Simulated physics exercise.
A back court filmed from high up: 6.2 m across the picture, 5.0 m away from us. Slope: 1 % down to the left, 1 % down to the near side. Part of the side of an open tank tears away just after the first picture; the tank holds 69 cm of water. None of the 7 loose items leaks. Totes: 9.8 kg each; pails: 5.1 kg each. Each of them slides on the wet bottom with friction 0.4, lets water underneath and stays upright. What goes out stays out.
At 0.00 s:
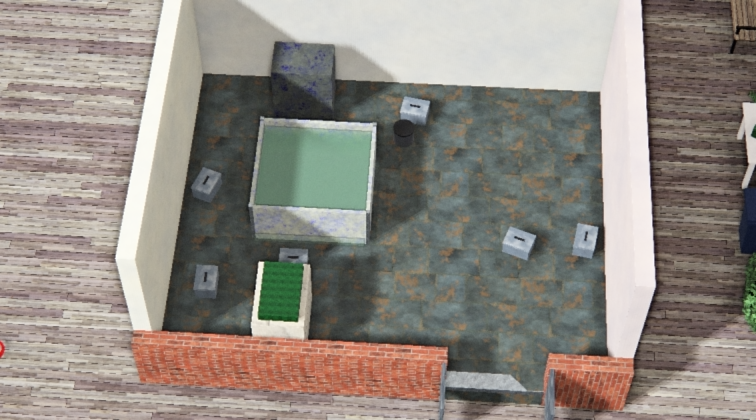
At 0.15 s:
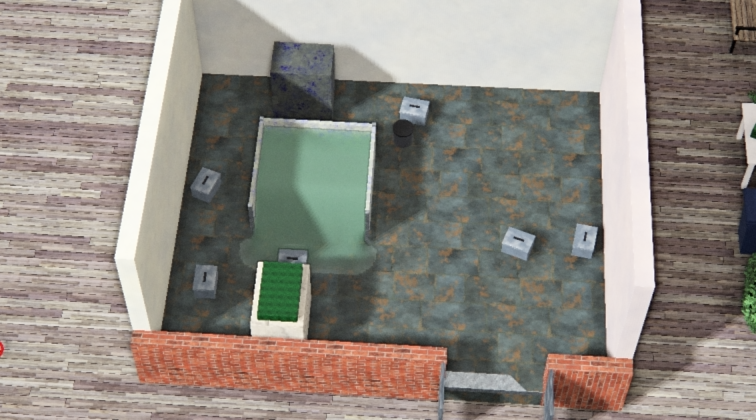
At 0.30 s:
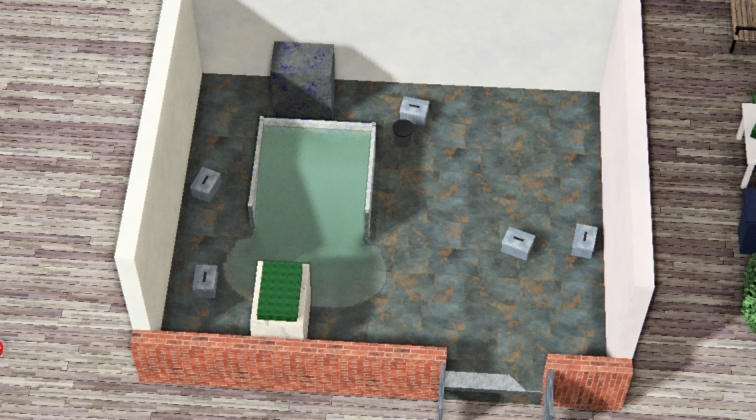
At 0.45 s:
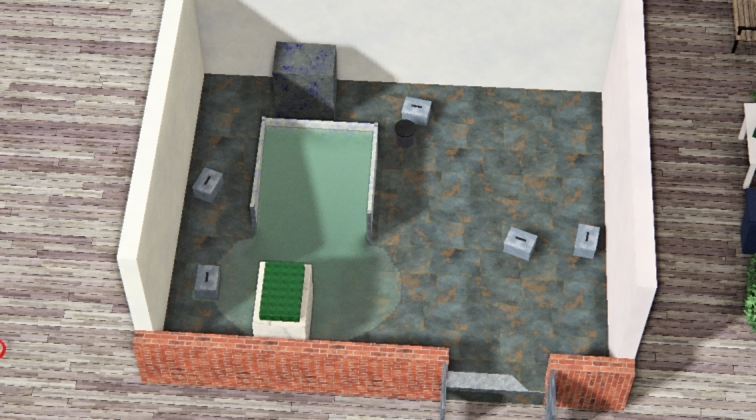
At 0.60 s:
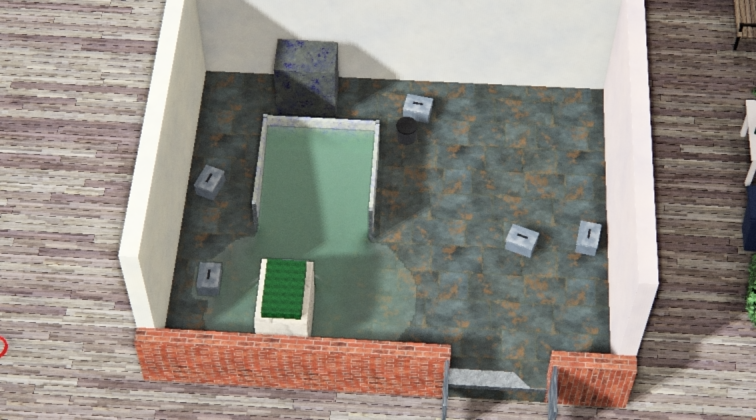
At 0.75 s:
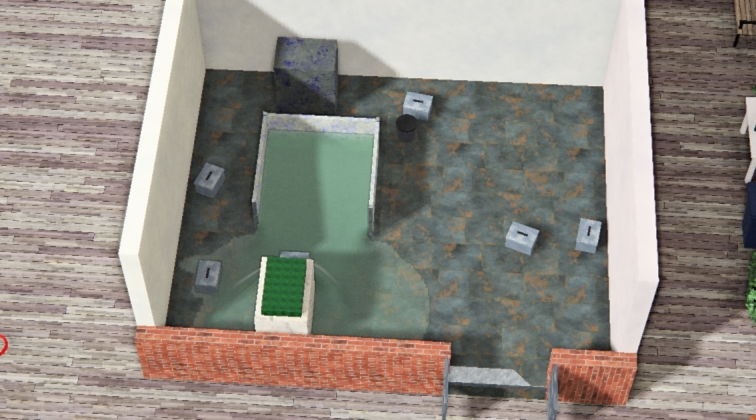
The footage shows a walled court from above, where the near side of an open tank gives way and pale green water spreads around a green-topped white block toward the brick wall, while the scattered grey boxes barely move.
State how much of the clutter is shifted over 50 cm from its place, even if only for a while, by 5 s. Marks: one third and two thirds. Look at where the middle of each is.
Middle band.
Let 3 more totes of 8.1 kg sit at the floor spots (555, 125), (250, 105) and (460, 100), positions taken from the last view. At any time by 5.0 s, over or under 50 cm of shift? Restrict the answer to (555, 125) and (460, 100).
Outcome: Stays within first, stays within second.
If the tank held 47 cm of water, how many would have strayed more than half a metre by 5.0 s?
Count: 3.
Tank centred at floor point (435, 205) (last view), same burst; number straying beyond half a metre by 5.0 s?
Result: 1 of them.
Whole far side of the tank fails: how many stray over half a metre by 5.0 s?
Then the count would be 5.
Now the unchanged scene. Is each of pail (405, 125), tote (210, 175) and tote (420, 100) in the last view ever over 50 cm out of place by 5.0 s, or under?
The first is inside the limit, the second beyond the limit, and the third inside the limit.
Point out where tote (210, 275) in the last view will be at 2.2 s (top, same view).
About pixel (193, 214).
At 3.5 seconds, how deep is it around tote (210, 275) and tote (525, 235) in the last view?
First about 9 cm, second about 3 cm.
After 1.1 s 0 of 7 are over 50 cm from their spots; 1 afloat.
After 2.2 s 1 of 7 are over 50 cm from their spots; 1 afloat.
After 3.5 s 3 of 7 are over 50 cm from their spots; 1 afloat.
After 5.0 s 3 of 7 are over 50 cm from their spots, and 3 have been at some point; 3 afloat.
